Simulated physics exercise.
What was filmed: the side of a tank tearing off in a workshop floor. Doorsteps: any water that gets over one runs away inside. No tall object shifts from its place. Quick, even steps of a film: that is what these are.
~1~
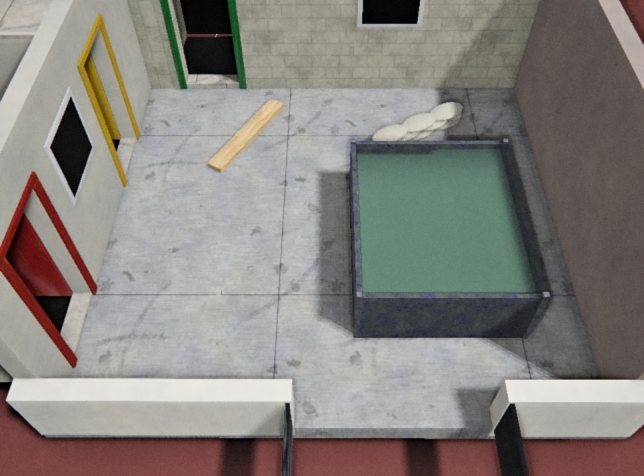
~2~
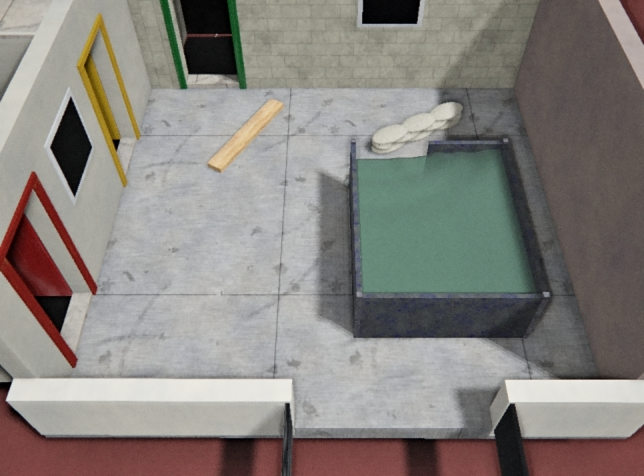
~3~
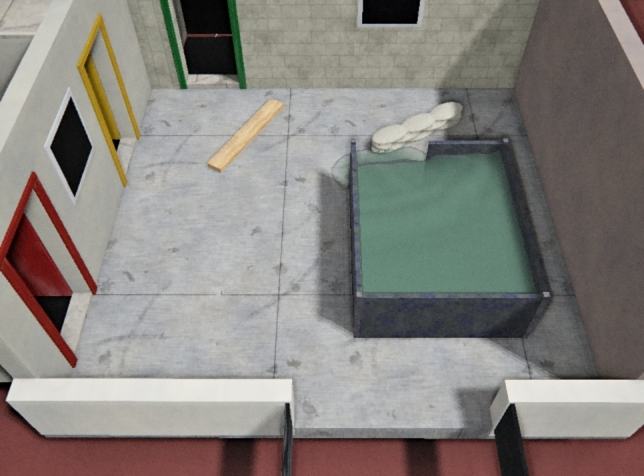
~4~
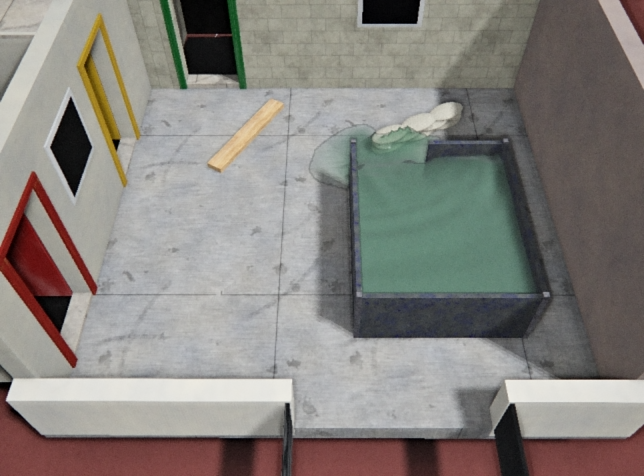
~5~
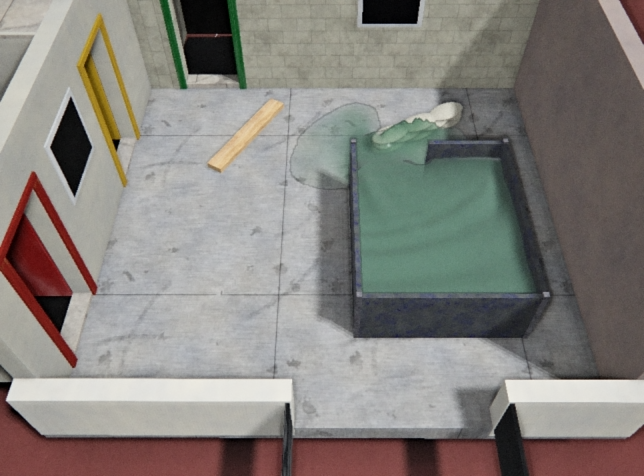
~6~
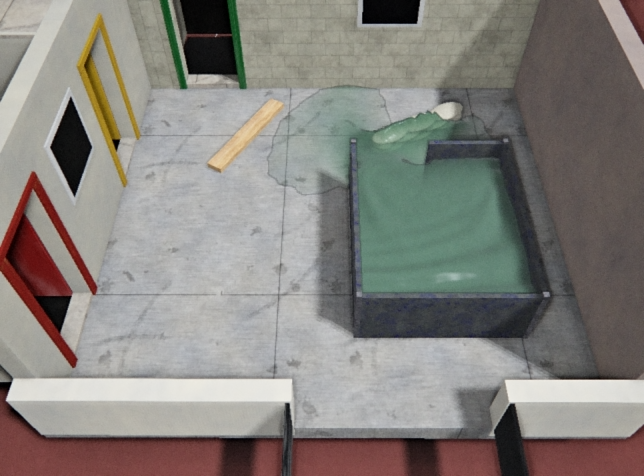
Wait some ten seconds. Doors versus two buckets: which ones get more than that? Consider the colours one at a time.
Red door: Over two buckets; yellow door: Over two buckets; green door: Over two buckets.
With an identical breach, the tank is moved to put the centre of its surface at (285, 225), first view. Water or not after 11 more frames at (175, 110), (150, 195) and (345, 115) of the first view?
First spot gets drenched, second spot stays unwetted, third spot gets drenched.
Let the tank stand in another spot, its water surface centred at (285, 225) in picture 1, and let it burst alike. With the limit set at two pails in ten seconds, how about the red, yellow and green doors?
Here the red door remains beneath it, the yellow door tops that amount and the green door tops that amount.
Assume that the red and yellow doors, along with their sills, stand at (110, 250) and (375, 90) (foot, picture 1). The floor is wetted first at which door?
I'd go with the yellow one.
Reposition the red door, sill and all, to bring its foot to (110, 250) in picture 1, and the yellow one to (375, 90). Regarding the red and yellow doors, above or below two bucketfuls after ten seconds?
As I see it, the red one stays within limit while the yellow one exceeds the limit.
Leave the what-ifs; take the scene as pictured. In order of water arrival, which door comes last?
My answer is the red-painted one.
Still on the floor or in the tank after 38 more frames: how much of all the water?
Some 96 per cent.
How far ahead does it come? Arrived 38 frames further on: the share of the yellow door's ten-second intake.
Some 70 in a hundred.
A moment on, water covers 30 % of the floor; the red door not reached, the yellow door not reached, the green door wet at the sill, nothing in.
Next, water covers 40 % of the floor; the red door not reached, the yellow door wet at the sill, nothing in, the green door under two buckets in.
Then, water covers 60 % of the floor; the red door not reached, the yellow door under two buckets in, the green door over two buckets in.
Later, water covers 90 % of the floor; the red door wet at the sill, nothing in, the yellow door over two buckets in, the green door over two buckets in.
In the end, water covers 95 % of the floor; the red door over two buckets in, the yellow door far over two buckets in, the green door far over two buckets in.
